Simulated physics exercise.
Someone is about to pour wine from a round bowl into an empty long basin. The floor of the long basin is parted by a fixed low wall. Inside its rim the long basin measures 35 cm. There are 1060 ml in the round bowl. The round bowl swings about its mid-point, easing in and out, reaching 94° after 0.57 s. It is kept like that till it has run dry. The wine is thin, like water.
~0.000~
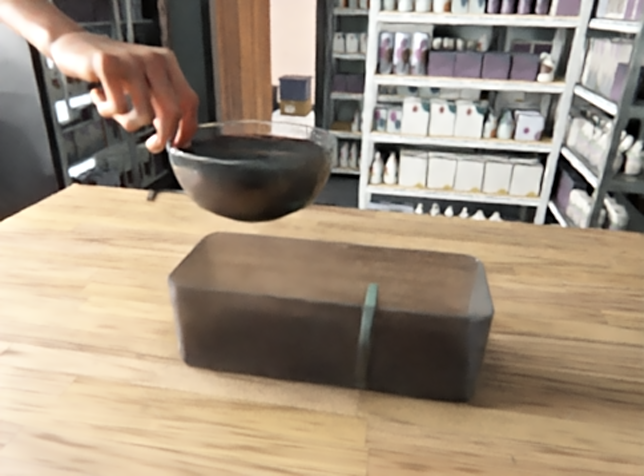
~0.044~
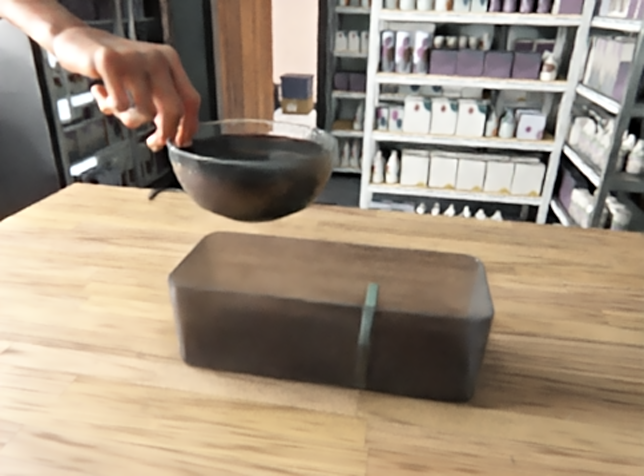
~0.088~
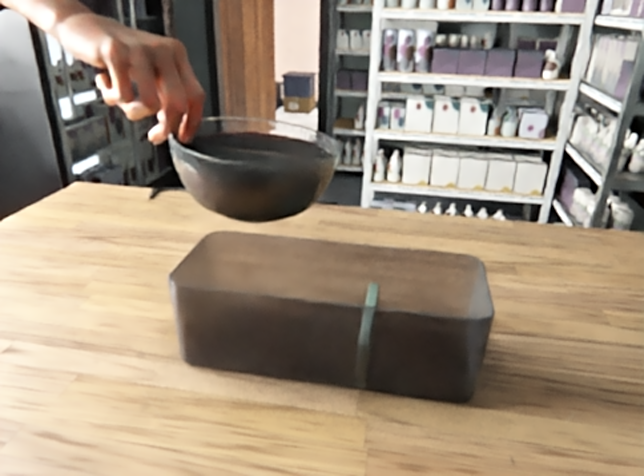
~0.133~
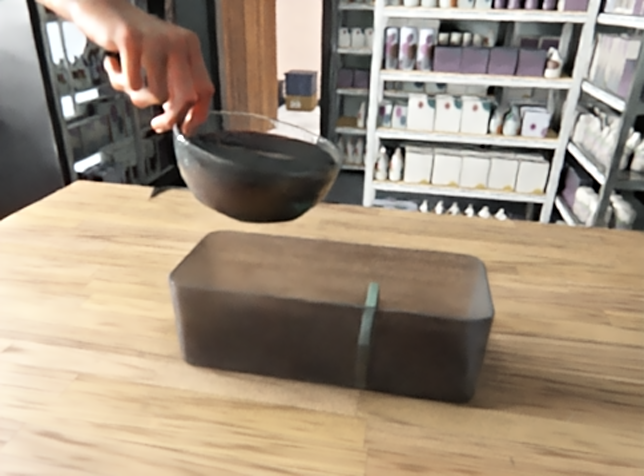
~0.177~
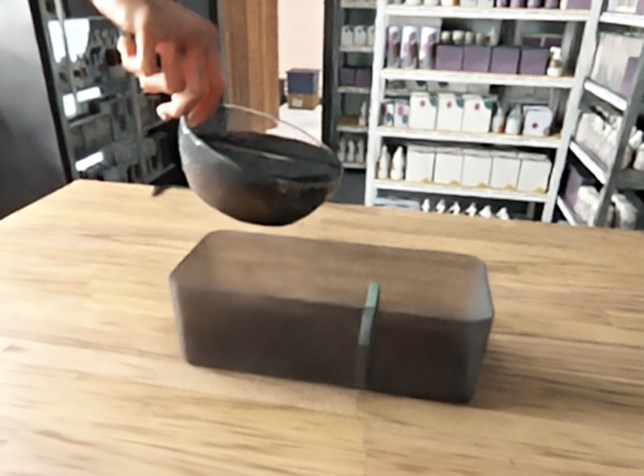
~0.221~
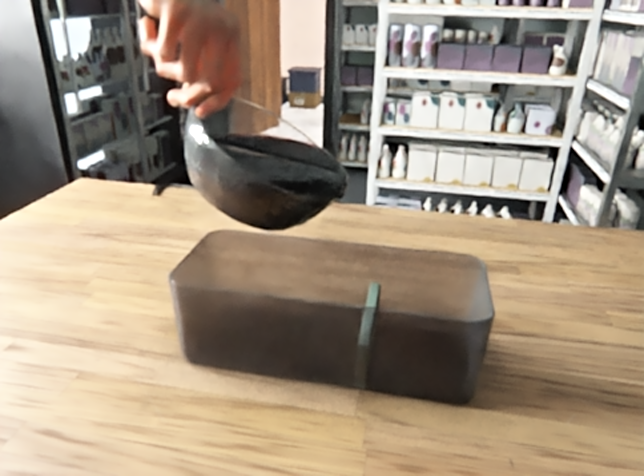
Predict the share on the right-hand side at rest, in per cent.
About 36 per cent.
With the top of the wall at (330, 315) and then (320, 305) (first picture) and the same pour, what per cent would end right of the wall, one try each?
In turn about 65 and 80 per cent.
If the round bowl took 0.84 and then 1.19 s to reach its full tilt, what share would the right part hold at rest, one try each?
In turn about 45 and 60 per cent.
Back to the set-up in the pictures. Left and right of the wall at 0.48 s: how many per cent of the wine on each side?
Some 16 per cent left and 32 right.
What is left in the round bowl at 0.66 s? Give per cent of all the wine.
About 2 per cent.
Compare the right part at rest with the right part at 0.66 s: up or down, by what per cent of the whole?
The share moves up, by some 7 per cent.
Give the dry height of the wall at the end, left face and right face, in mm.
Left about 38 mm, right about 34 mm.
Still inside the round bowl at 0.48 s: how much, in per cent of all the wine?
Some 20 per cent.
After 0.48 s the tilt is 88° and 20 per cent is still to pour, 16 is left of the wall and 31 right of it.
After 0.66 s the tilt is 94° and 2 per cent is still to pour, 49 is left of the wall and 29 right of it.
After 0.86 s the tilt is 94° and 0 per cent is still to pour, 53 is left of the wall and 36 right of it.
After 1.07 s the tilt is 94° and 0 per cent is still to pour, 55 is left of the wall and 36 right of it.
In the end 55 per cent lies left of the wall, 36 right of it and 9 outside.
